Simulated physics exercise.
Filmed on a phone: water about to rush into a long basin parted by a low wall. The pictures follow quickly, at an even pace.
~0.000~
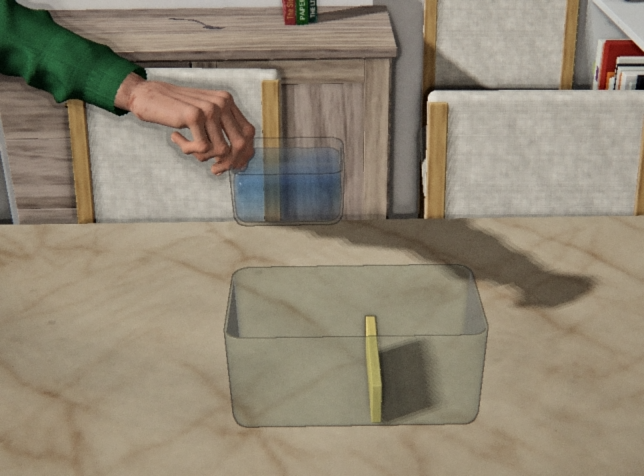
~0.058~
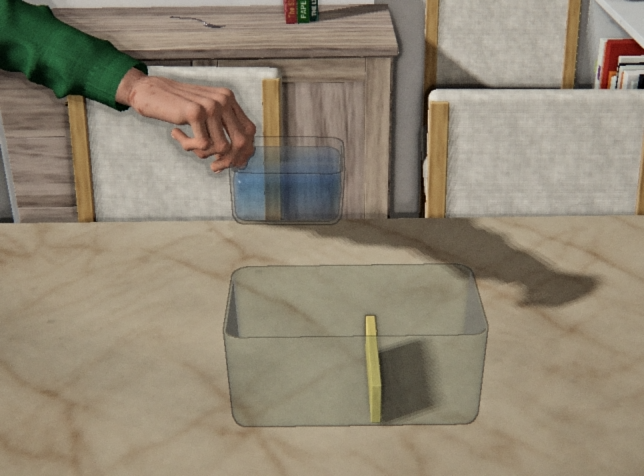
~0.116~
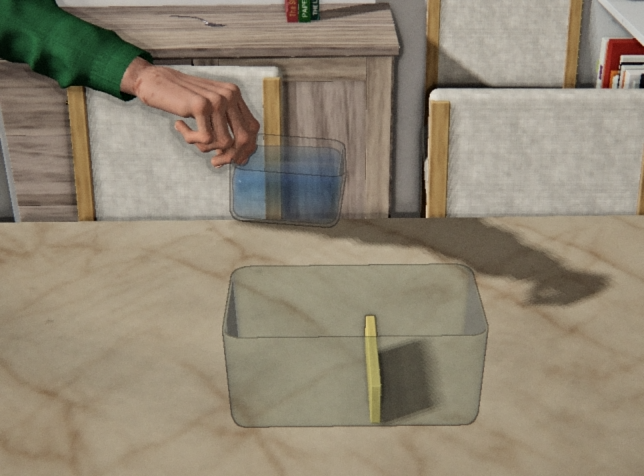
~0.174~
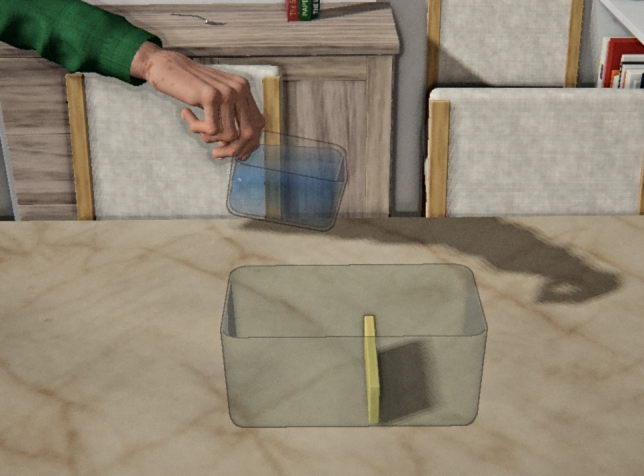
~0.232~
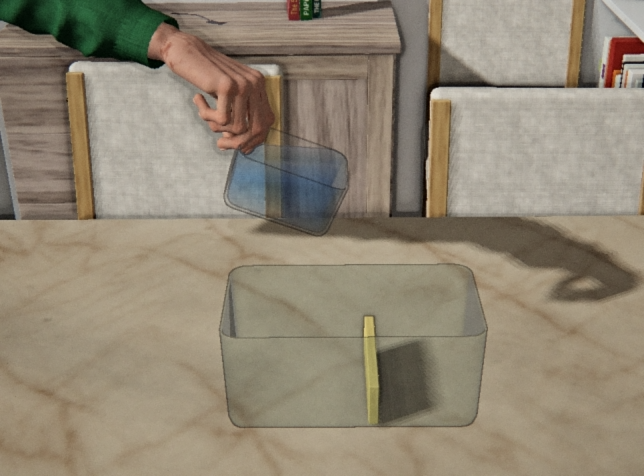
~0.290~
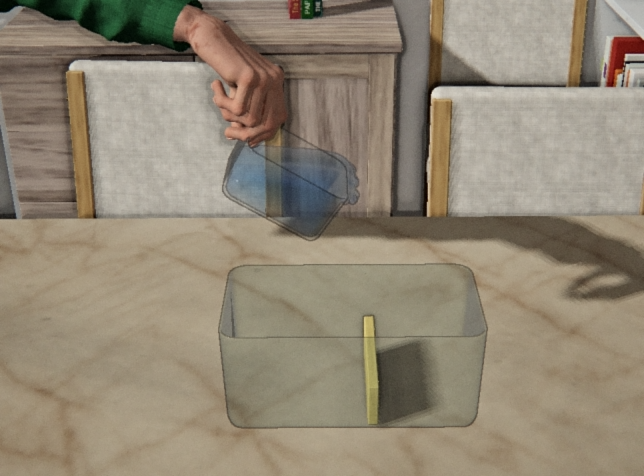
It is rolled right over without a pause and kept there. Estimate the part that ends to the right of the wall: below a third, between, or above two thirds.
It comes to above two thirds.
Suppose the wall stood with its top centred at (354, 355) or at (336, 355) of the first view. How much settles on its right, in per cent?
In turn 85 and 95 in a hundred.
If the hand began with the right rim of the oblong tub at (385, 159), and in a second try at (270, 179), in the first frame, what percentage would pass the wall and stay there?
First some 90, then 5 per cent.
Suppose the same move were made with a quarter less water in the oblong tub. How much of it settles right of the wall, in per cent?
Some 70 per cent.
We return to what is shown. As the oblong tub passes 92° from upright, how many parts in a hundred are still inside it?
Close to 20 per cent.
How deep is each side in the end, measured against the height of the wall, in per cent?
Left about 10, right about 50.
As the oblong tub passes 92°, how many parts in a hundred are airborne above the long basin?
Some 40 per cent.
A moment on, the oblong tub is tipped on its side and 18 per cent is still to pour, 1 is left of the wall and 38 right of it.
Next, the oblong tub is tipped right over and 3 per cent is still to pour, 14 is left of the wall and 76 right of it.
Then the oblong tub is tipped right over and 0 per cent is still to pour, 24 is left of the wall and 74 right of it.
Later the oblong tub is tipped right over and 0 per cent is still to pour, 24 is left of the wall and 74 right of it.
Finally, 24 per cent lies left of the wall, 74 right of it and 2 outside.
